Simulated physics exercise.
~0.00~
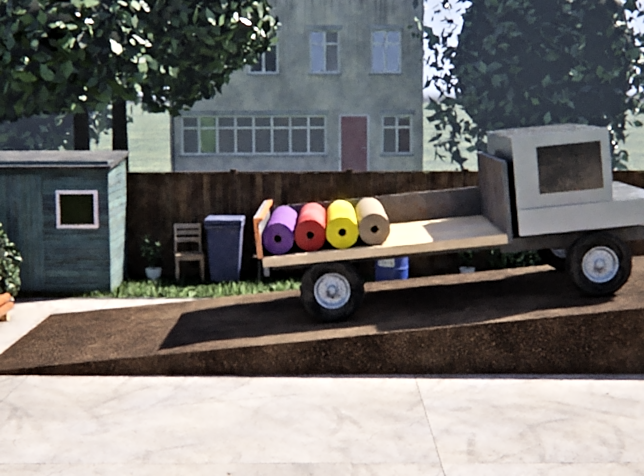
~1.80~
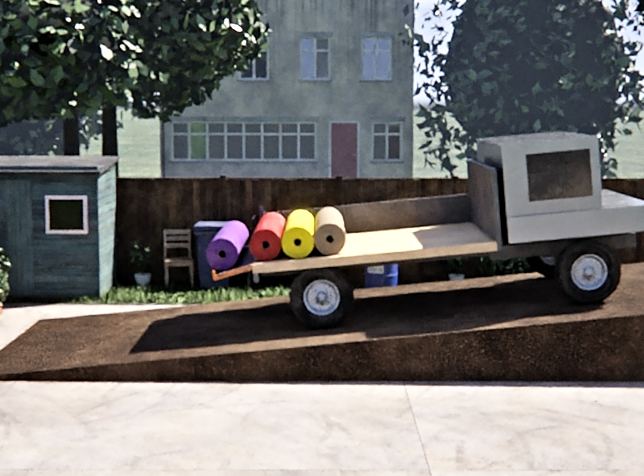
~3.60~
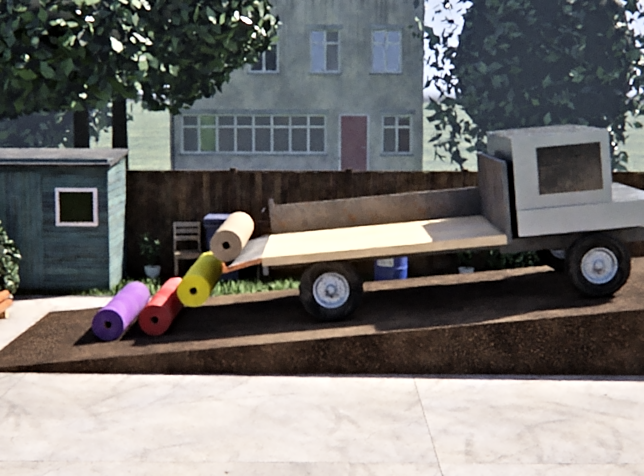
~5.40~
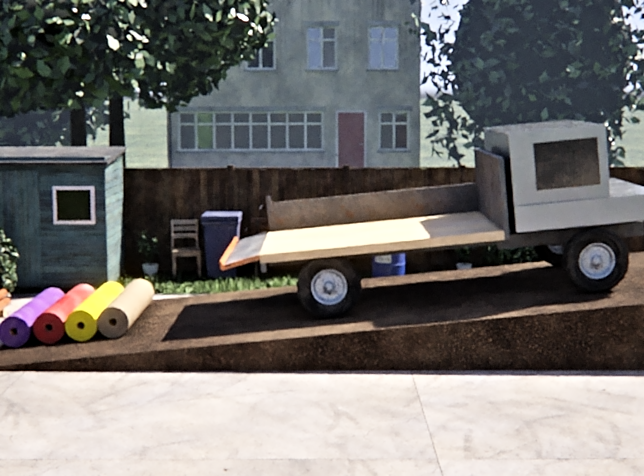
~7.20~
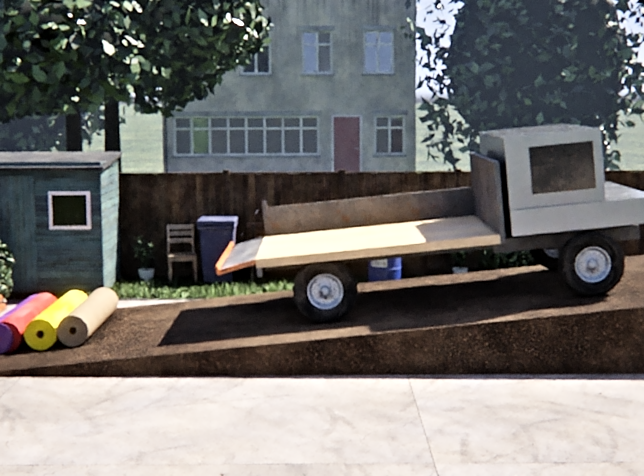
A grey pick-up with an open-sided wooden bed stands on a dark earth slope, facing uphill to the right, seen from the side with a slight sway. Behind it are a fence, a house, trees and a teal shed on the left. Purple, red, yellow and tan rolls lie end-on against the closed gate at the bed's left end. The gate swings down, and the rolls follow one another left over it, purple first and tan last. All four drop to the ground and roll downhill towards the shed, leaving the bed empty and the gate hanging open.
